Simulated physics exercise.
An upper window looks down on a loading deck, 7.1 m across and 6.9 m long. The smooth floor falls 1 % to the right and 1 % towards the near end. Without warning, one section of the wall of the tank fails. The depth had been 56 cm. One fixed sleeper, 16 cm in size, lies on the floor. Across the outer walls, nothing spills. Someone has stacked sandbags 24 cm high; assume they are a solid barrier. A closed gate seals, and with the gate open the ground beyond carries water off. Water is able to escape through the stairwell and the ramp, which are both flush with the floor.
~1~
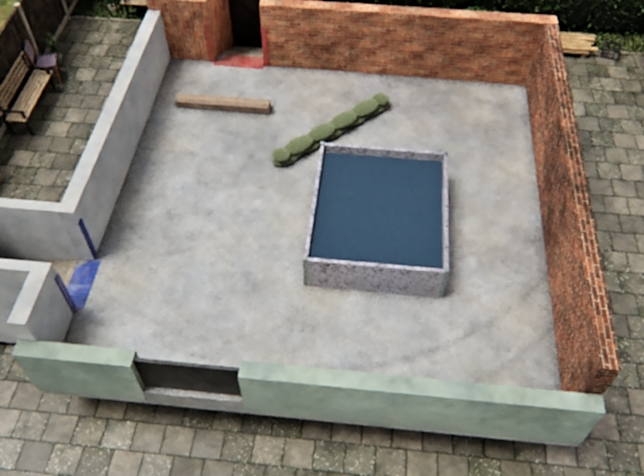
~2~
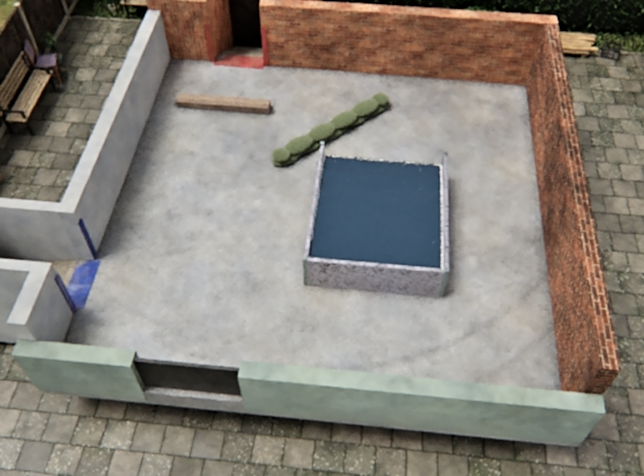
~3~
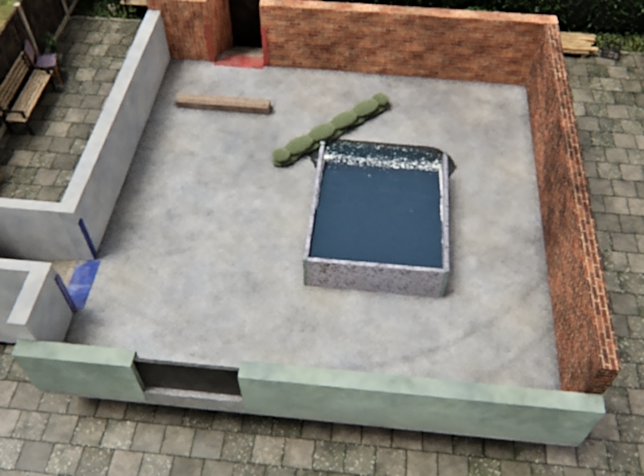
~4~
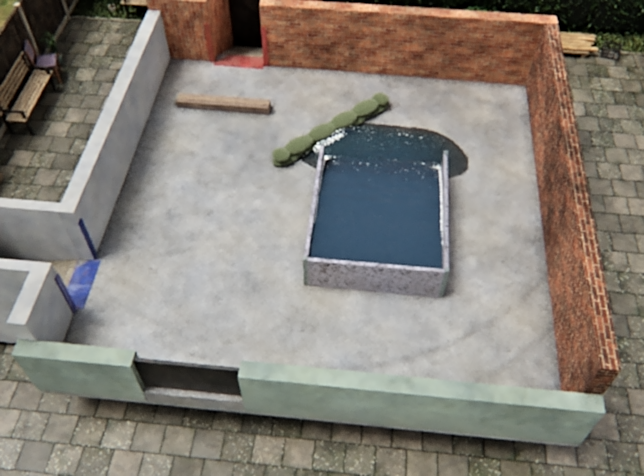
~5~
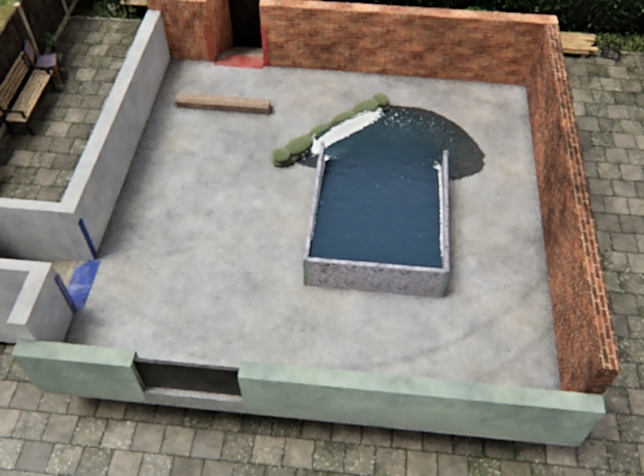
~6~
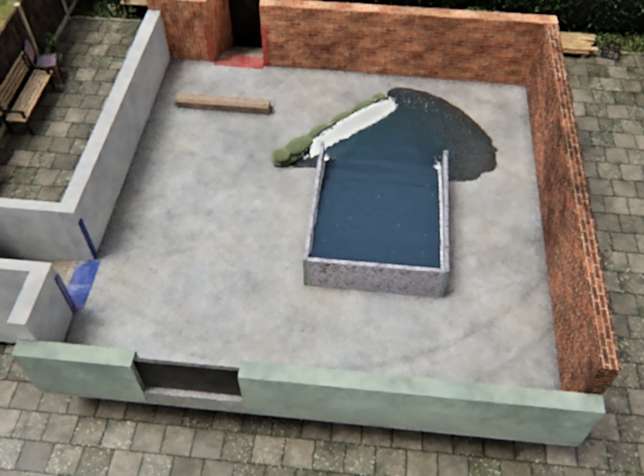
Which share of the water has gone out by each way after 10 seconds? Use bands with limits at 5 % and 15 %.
Gate: Under 5 %; stair shaft (marked red): Not even 5 %; down ramp (marked blue): Not even 5 %.
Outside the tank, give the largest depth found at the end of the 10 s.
Depth max: Approx. 13 cm.
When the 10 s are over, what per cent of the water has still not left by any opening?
About 98 percent of the water remains.
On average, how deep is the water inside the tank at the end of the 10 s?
I'd put the average depth near 9 cm.
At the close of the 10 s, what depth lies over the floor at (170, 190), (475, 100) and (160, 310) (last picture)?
I'd read it as roughly 2, 6 and 6 cm, in that order.
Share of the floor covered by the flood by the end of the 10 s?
Around 90 per cent.
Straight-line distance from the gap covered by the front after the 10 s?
6.0 m.
A moment later water covers 20 % of the floor and is deepest (34 cm) near (341, 137); gone so far, the gate 0 %, the stair shaft (marked red) 0 %, the down ramp (marked blue) 0 %.
Soon after water covers 30 % of the floor and is deepest (54 cm) near (523, 87); gone so far, the gate 0 %, the stair shaft (marked red) 0 %, the down ramp (marked blue) 0 %.
Next water covers 45 % of the floor and is deepest (34 cm) near (525, 105); gone so far, the gate 0 %, the stair shaft (marked red) 0 %, the down ramp (marked blue) 0 %.
Later on water covers 65 % of the floor and is deepest (22 cm) near (557, 393); gone so far, the gate 0 %, the stair shaft (marked red) 0 %, the down ramp (marked blue) 0 %.
At the end water covers 90 % of the floor and is deepest (13 cm) near (560, 418); gone so far, the gate 0 %, the stair shaft (marked red) 1 %, the down ramp (marked blue) 0 %.
